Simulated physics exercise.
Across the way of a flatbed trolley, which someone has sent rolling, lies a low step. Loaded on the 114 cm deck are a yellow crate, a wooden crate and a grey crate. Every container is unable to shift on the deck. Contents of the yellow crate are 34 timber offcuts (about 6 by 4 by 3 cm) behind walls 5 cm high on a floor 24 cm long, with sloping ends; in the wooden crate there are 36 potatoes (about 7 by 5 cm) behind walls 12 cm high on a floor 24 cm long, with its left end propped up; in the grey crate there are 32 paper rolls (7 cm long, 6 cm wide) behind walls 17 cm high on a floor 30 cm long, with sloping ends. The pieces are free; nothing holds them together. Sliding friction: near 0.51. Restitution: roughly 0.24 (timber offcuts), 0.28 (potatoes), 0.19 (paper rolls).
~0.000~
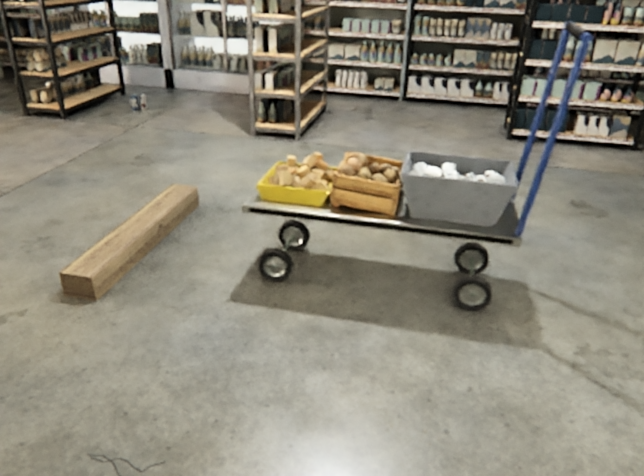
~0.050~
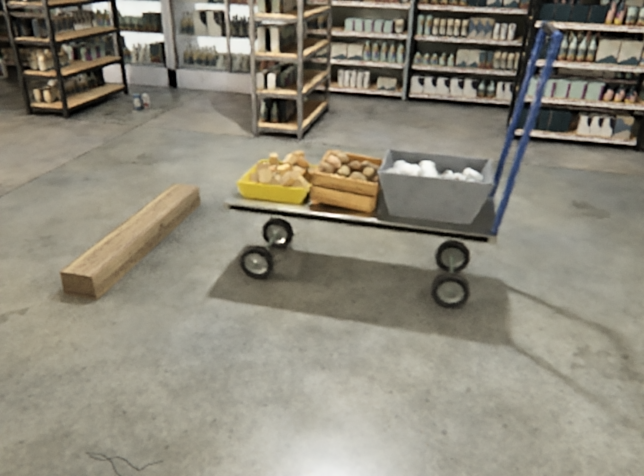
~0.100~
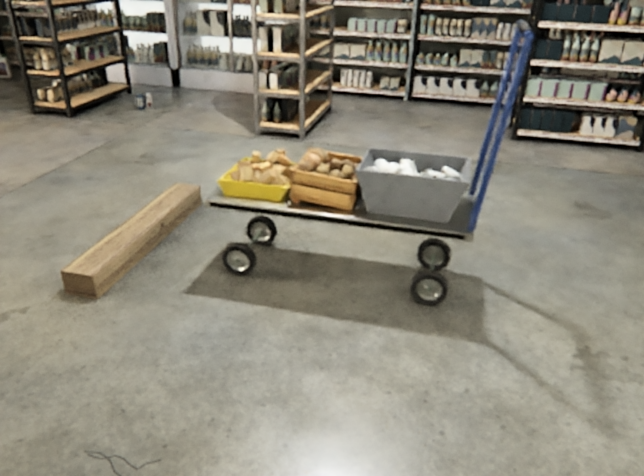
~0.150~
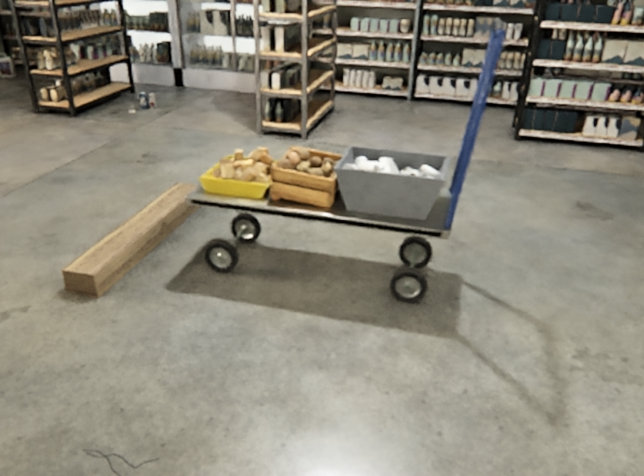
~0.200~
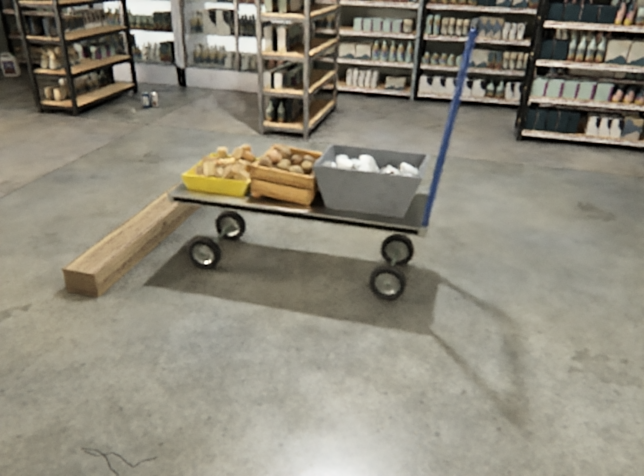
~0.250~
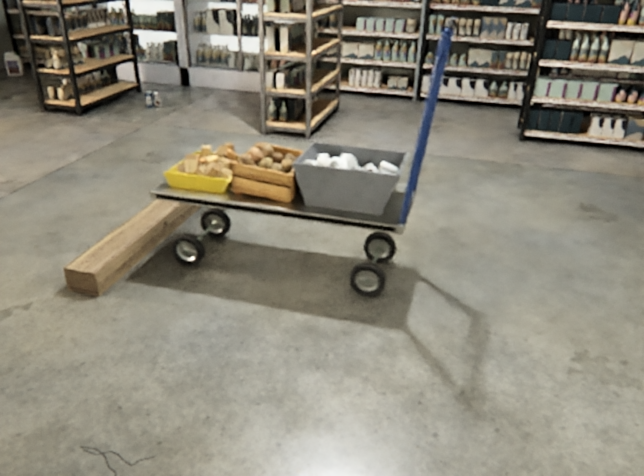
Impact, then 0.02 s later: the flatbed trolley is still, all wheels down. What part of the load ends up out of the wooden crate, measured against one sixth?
Fewer than one out of six get out.
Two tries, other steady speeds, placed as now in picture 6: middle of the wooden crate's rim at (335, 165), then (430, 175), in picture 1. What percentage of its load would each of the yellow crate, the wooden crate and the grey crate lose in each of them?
Yellow crate: 20 / 50 percent; wooden crate: 0 / 10 percent; grey crate: 0 / 10 percent.
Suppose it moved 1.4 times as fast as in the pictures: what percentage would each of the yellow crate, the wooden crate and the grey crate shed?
Then the yellow crate sheds 40 per cent, the wooden crate 10 per cent, and the grey crate 10 per cent.
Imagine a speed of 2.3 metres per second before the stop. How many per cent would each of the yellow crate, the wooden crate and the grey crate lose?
Yellow crate 40 %, wooden crate 10 %, grey crate 0 %.
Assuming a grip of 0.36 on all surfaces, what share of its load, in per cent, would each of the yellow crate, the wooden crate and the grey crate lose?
In that setup yellow crate sheds 20 percent, wooden crate sheds 0 percent, and grey crate sheds 0 percent.
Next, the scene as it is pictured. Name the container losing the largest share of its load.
It's the yellow crate.
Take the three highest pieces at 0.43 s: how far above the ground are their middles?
Their middles average near 60 cm high.
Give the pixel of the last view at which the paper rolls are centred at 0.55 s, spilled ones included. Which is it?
Centre approx. at (304, 174).
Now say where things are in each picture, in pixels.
In the first picture (we follow the rim corner now nearest the camera; the camera moves round a little), wooden crate at (396, 186); yellow crate at (326, 192); 61 cm still to roll; nothing out yet.
The second picture shows wooden crate at (373, 183); yellow crate at (305, 189); 52 cm still to roll.
The third picture shows wooden crate at (352, 181); yellow crate at (285, 187); 43 cm still to roll.
The fourth picture shows wooden crate at (330, 179); yellow crate at (265, 185); 34 cm still to roll.
The fifth picture shows wooden crate at (309, 177); yellow crate at (246, 182); 25 cm still to roll.
The sixth picture shows wooden crate at (289, 174); yellow crate at (227, 180); 16 cm still to roll; nothing out yet.
After 0.33 s, contact.
After 0.43 s, 3 of 34 out of the yellow crate, 0 of 36 out of the wooden crate and 0 of 32 out of the grey crate.
After 0.55 s, 9 of 34 out of the yellow crate, 0 of 36 out of the wooden crate and 0 of 32 out of the grey crate.
After 0.78 s, 10 of 34 out of the yellow crate, 0 of 36 out of the wooden crate and 0 of 32 out of the grey crate.
Outcome (at 1.28 s), 11 of 34 out of the yellow crate, 0 of 36 out of the wooden crate and 0 of 32 out of the grey crate. Asked share, 0 of 36, 0 per cent.
